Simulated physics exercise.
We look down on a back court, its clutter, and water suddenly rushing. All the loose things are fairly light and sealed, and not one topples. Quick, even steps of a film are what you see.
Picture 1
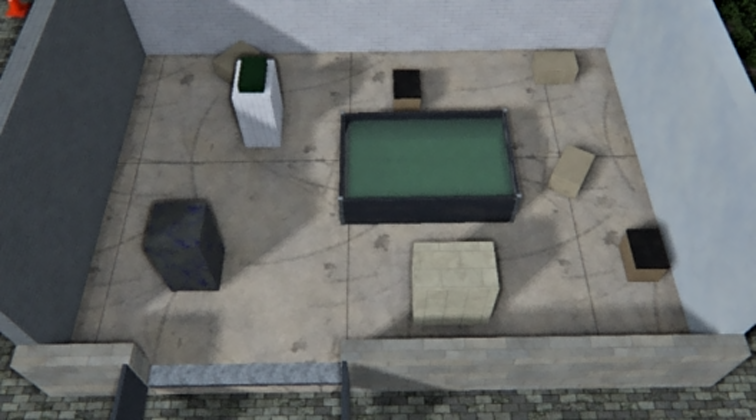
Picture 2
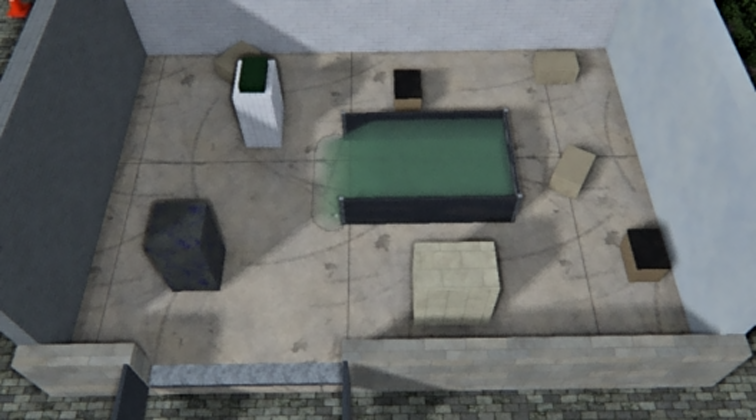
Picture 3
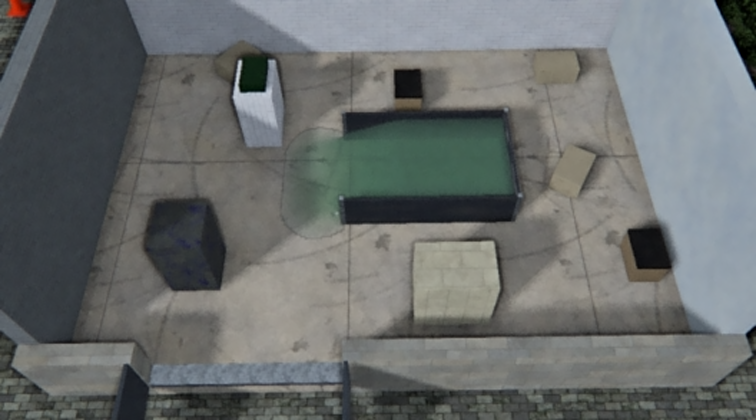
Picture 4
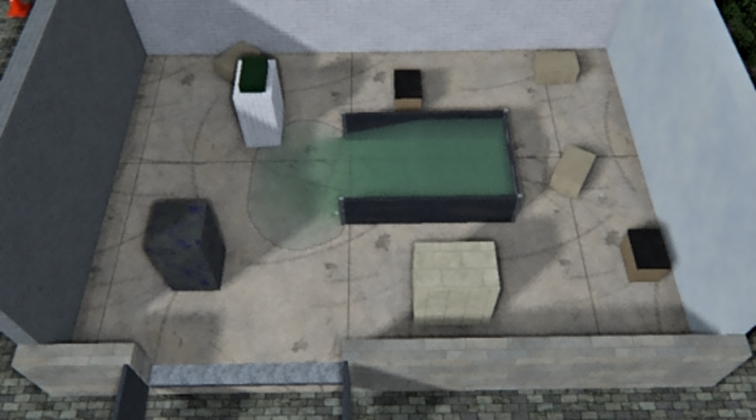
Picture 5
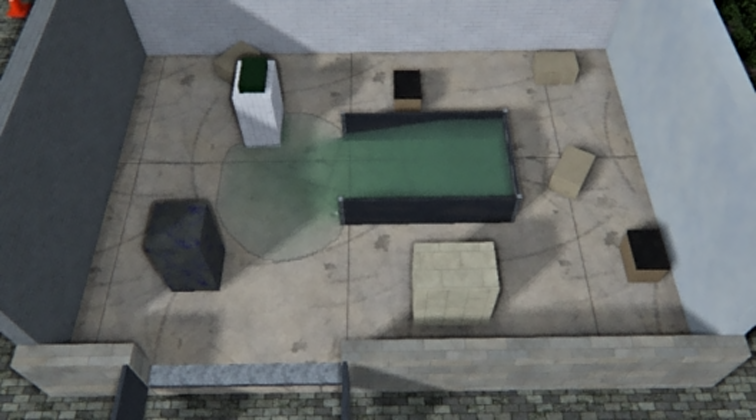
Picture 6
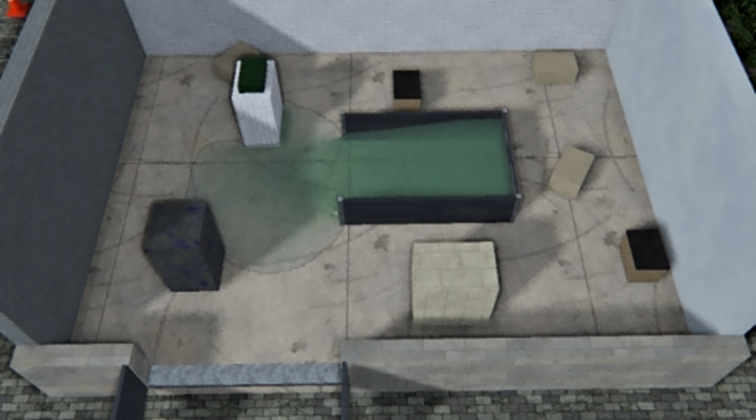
Greenish water poured out of the open left side of a dark-walled tank and fanned across the paved court toward a white planter and a dark block, while the scattered boxes stayed put.
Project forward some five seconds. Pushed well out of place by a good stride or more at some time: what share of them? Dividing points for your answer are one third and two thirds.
Answer: A share under one third.
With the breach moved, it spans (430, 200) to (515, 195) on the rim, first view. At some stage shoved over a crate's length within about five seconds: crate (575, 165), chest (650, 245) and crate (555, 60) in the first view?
The first: Never got that far; the second: Got that far; the third: Never got that far.
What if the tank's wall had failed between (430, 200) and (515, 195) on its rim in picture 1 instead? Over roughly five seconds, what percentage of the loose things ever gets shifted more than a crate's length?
Estimate: Roughly 20 per cent.
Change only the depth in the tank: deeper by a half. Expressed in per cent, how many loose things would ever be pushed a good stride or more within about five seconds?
Share moved: Approx. 20 percent.
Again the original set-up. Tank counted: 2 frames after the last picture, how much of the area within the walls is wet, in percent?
I'd put it at some 25 per cent.
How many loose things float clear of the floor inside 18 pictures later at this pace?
The count comes to 0.
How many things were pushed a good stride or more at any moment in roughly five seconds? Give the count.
1 of them.
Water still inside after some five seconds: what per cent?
Roughly 92 in a hundred.
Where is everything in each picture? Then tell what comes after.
The first picture shows a chest at (407, 83), on the bottom; a crate at (557, 60), on the bottom; 0 of 5 have shifted.
The second picture shows a chest at (408, 83) rests on the ground; a crate at (557, 60), on the bottom; 0 of 5 have shifted.
The third picture shows a chest at (408, 82), on the bottom; a crate at (558, 60) rests on the ground; 0 of 5 have shifted.
The fourth picture shows a chest at (408, 83) rests on the ground; a crate at (558, 60) rests on the ground; 0 of 5 have shifted.
The fifth picture shows a chest at (407, 83), on the bottom; a crate at (557, 61) rests on the ground; 0 of 5 have shifted.
The sixth picture shows a chest at (407, 83) rests on the ground; a crate at (557, 61), on the bottom; 0 of 5 have shifted.
A moment on, 0 of 5 are well off their spots; 0 afloat.
Next, 0 of 5 are well off their spots; 0 afloat.
Later, 0 of 5 are well off their spots; 0 afloat.
In the end, 1 of 5 are well off their spots, and 1 have been at some point; 0 afloat.
